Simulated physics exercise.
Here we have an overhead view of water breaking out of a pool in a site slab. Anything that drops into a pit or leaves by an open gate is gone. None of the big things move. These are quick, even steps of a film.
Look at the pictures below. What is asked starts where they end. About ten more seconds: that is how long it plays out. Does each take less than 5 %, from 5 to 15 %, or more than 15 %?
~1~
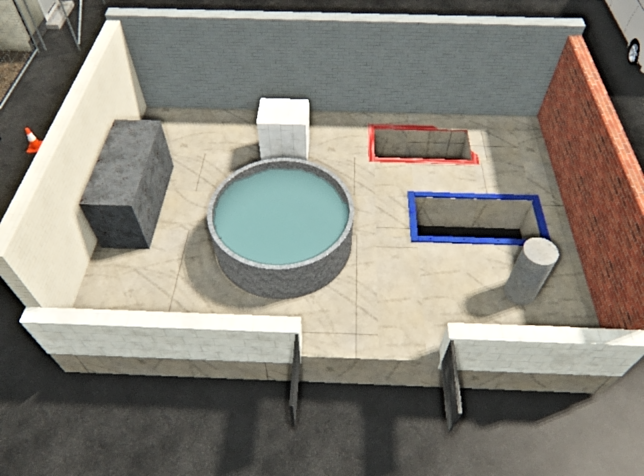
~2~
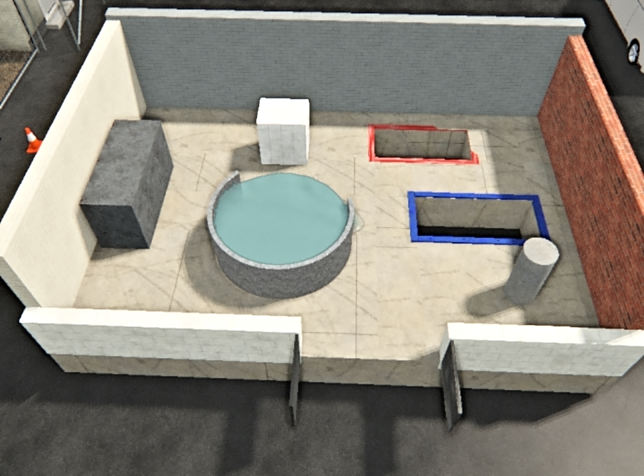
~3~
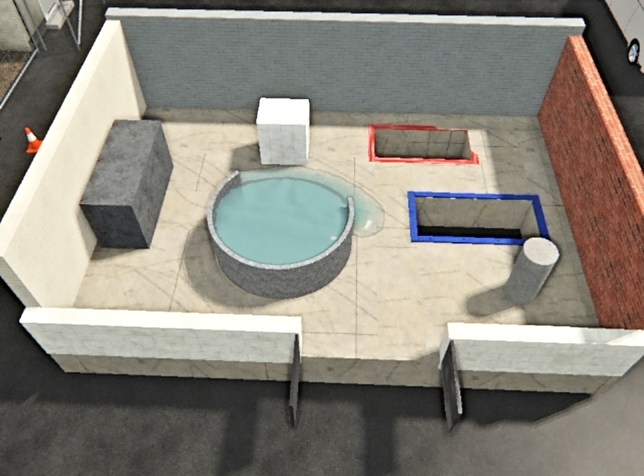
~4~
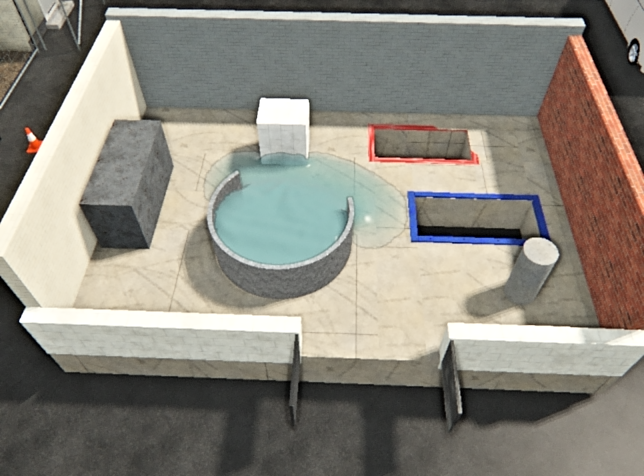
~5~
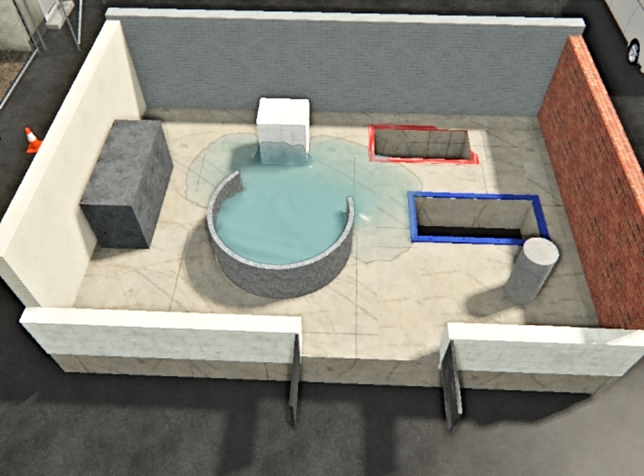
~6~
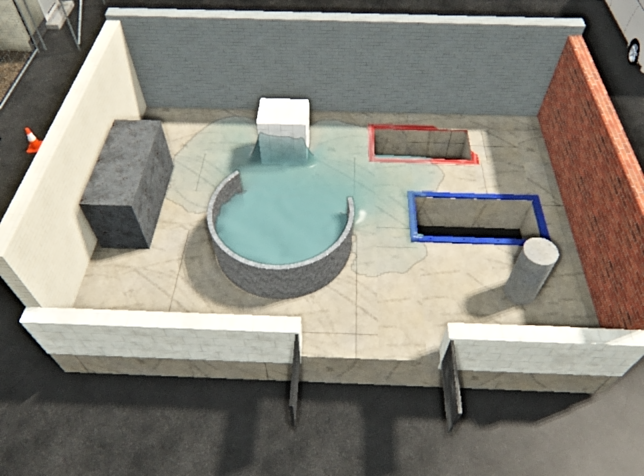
It ends like this: The gate takes less than 5 %; the blue pit takes less than 5 %; the red pit takes more than 15 %.
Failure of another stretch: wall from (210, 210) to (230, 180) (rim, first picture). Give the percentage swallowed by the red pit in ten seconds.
For red, it comes to 14 percent.
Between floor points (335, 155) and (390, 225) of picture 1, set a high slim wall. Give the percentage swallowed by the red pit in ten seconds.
Per cent: Red 15.
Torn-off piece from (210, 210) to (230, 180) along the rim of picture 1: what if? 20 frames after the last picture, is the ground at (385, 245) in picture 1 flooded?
It would be unsoaked by then.
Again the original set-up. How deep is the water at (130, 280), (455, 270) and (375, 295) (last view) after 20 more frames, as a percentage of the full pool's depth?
The three come to near 0, 0 and 0 per cent respectively.
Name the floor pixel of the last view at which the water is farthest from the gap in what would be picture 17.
About (536, 130).
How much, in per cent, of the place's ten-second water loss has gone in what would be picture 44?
About 80 per cent.
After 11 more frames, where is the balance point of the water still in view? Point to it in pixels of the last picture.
Somewhere around (285, 181) in the last view.
A moment on, water covers 40 % of the floor; the gate 0 %, the blue pit 2 %, the red pit 7 %.
Next, water covers 45 % of the floor; the gate 0 %, the blue pit 2 %, the red pit 18 %.
Then, water covers 55 % of the floor; the gate 0 %, the blue pit 2 %, the red pit 28 %.
Later, water covers 75 % of the floor; the gate 0 %, the blue pit 3 %, the red pit 36 %.
In the end, water covers 90 % of the floor; the gate 1 %, the blue pit 3 %, the red pit 46 %.
